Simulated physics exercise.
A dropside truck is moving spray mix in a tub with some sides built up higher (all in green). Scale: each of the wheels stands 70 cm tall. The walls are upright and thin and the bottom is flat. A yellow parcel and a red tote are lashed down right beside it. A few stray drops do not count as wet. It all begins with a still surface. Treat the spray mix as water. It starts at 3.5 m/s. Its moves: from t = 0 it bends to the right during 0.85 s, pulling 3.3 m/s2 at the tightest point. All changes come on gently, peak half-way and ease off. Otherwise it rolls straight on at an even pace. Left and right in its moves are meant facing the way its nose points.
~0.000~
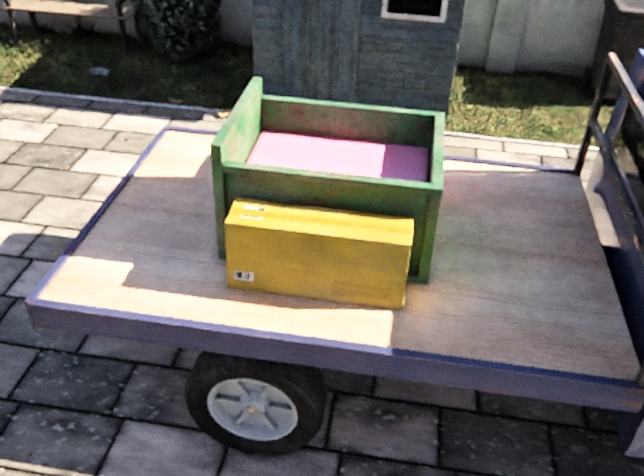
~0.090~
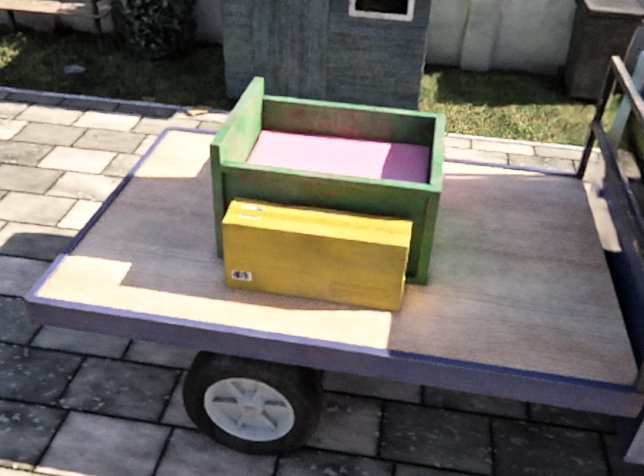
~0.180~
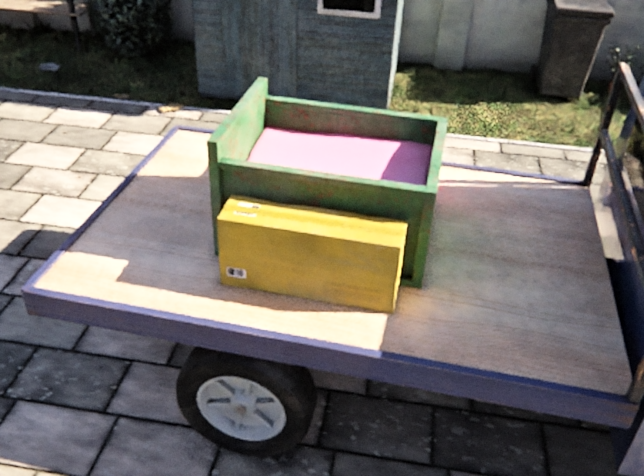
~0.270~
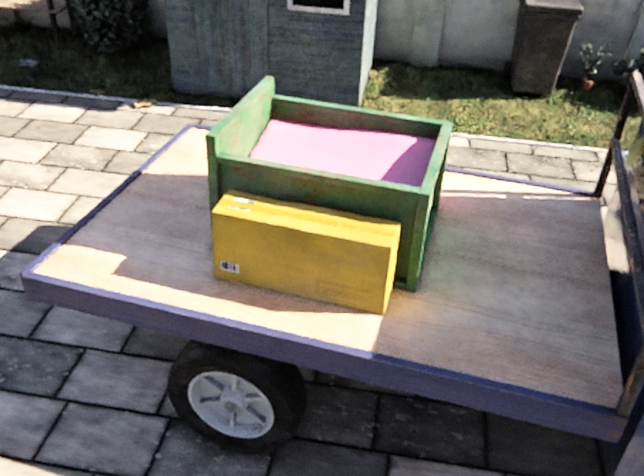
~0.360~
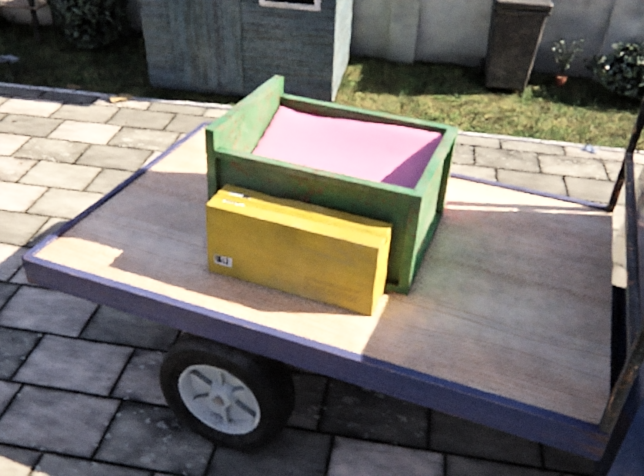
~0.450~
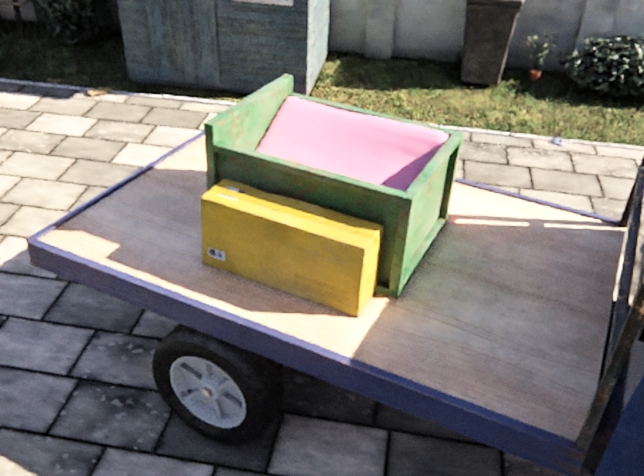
A green, open-topped tub of pink liquid rides on a flat wooden truck bed, seen from above and to one side on a paved yard. A yellow parcel sits against the tub's near side, above a pale-hubbed wheel, with a grey shed and grass behind. The bed swings its right end towards the viewer as the background slides left, and the liquid gradually slants, climbing the tub's far wall.
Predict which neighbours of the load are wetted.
First the yellow parcel: It keeps dry. The red tote gets wet.
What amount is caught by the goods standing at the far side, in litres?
About 3 L.
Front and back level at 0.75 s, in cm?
Front 30 cm, back 34 cm.
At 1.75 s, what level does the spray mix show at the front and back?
Front 32 cm, back 38 cm.
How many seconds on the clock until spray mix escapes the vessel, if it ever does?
Near 0.9 s.
By 0.75 s it stands 34 cm high behind and 31 cm in front; all of it is still inside.
By 1.25 s it stands 32 cm high behind and 36 cm in front; 1 per cent has gone over the far side.
By 1.75 s it stands 37 cm high behind and 31 cm in front; 1 per cent has gone over the far side.
By 3.84 s 2 per cent has gone over the far side; the yellow parcel has caught nothing and the red tote 3 litres.
